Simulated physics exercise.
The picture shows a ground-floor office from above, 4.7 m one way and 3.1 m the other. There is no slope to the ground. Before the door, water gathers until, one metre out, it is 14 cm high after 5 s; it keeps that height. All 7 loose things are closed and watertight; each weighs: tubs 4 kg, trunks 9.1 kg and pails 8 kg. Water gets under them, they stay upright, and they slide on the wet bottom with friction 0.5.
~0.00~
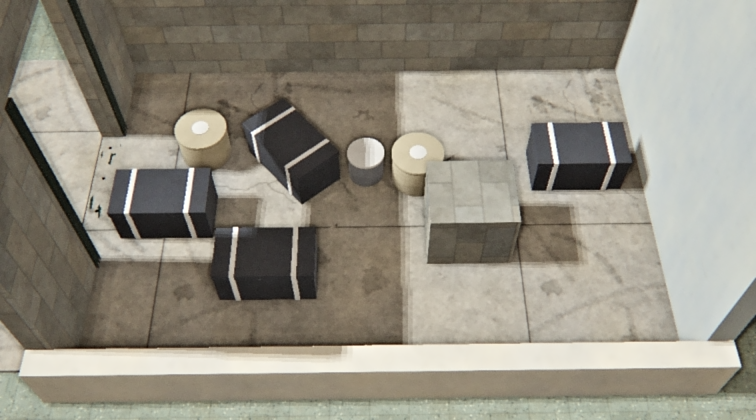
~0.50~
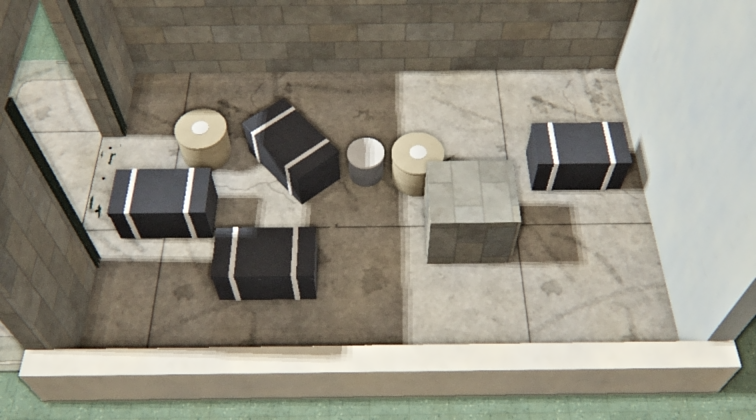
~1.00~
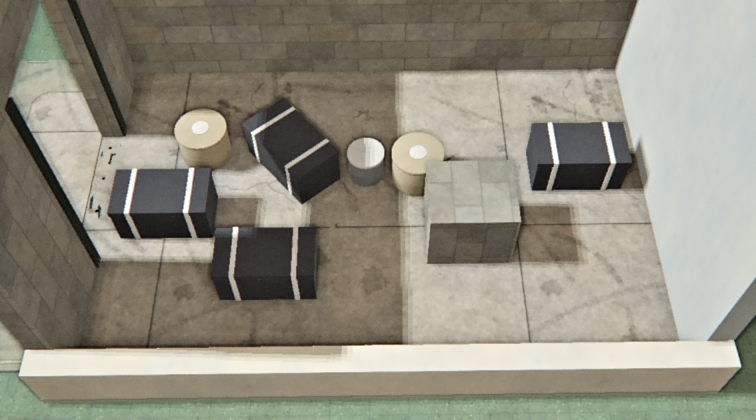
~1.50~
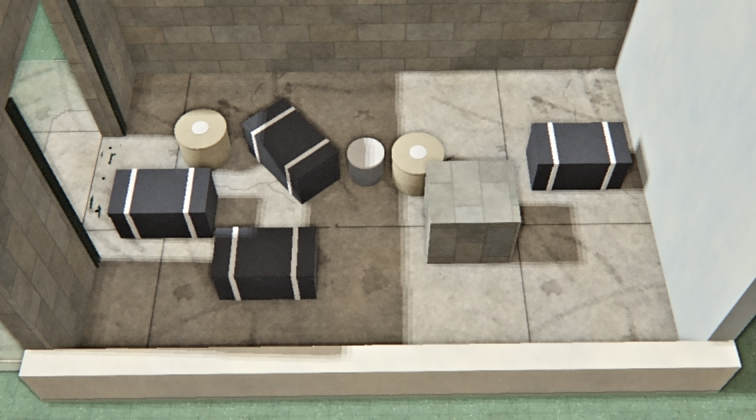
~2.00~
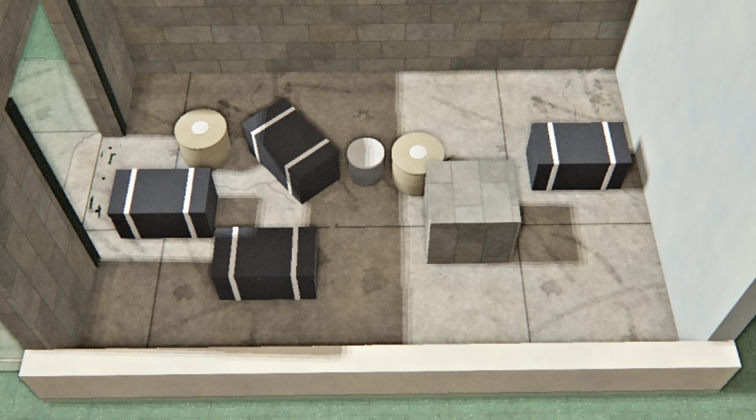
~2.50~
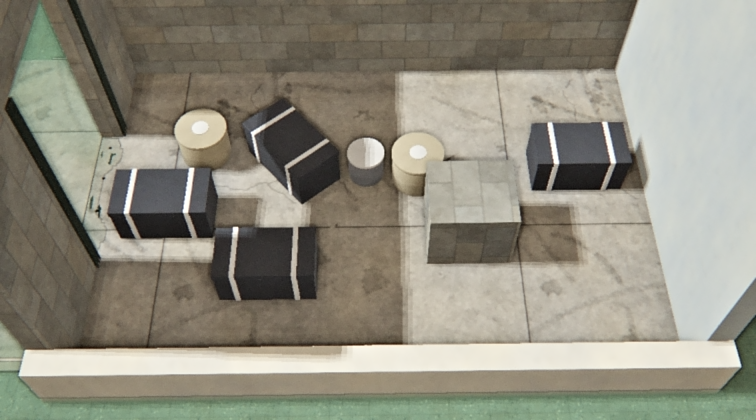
Four dark trunks with pale straps lie about the floor of a ground-floor room, seen from above, with brick walls behind and a pale wall at the right. Two cream round tubs and a small grey pail sit among them, beside a grey block right of centre, while one trunk stands apart at the right. Nothing indoors moves, and the camera stays still; only the greenish ground outside changes slightly in tint.
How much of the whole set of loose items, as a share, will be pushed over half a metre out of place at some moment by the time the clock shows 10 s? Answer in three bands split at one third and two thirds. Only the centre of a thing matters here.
Two thirds or more.
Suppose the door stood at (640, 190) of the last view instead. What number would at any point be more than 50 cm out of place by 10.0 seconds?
Then the count would be 2.
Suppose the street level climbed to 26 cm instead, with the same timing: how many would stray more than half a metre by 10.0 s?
I count 7 of them in that case.
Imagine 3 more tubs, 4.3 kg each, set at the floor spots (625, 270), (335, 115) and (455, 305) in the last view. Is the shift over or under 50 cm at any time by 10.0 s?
First stays within it, second exceeds it, third exceeds it.
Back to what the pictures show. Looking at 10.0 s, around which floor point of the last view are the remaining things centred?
Around (481, 195).
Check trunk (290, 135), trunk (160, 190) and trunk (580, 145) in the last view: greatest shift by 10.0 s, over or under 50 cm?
Order as asked - a bigger shift, a bigger shift, a smaller shift.
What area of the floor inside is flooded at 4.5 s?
Roughly 2.5 m2 of it is wet.
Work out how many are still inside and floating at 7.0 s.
It comes to 3 of them.
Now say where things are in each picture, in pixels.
In the first picture, a tub at (418, 153), on the bottom; a trunk at (290, 137) rests on the ground; 0.0 m2 under water; 0 of 7 have shifted.
In the second picture, a tub at (418, 153), on the bottom; a trunk at (290, 137), on the bottom; 0.0 m2 under water; 0 of 7 have shifted.
In the third picture, a tub at (418, 153), on the bottom; a trunk at (290, 137) rests on the ground; water covers 0.0 m2; 0 of 7 have shifted.
In the fourth picture, a tub at (418, 153) rests on the ground; a trunk at (290, 137), on the bottom; 0.0 m2 under water; 0 of 7 have shifted.
In the fifth picture, a tub at (418, 153), on the bottom; a trunk at (290, 137), on the bottom; 0.0 m2 under water; 0 of 7 have shifted.
In the sixth picture, a tub at (418, 153), on the bottom; a trunk at (290, 137), on the bottom; 0.0 m2 under water; 0 of 7 have shifted.
After 3.5 s 0 of 7 are over 50 cm from their spots; 0 afloat.
After 4.5 s 0 of 7 are over 50 cm from their spots; 0 afloat.
After 7.0 s 3 of 7 are over 50 cm from their spots; 3 afloat.
After 10.0 s 5 of 7 are over 50 cm from their spots, and 5 have been at some point; 5 afloat.
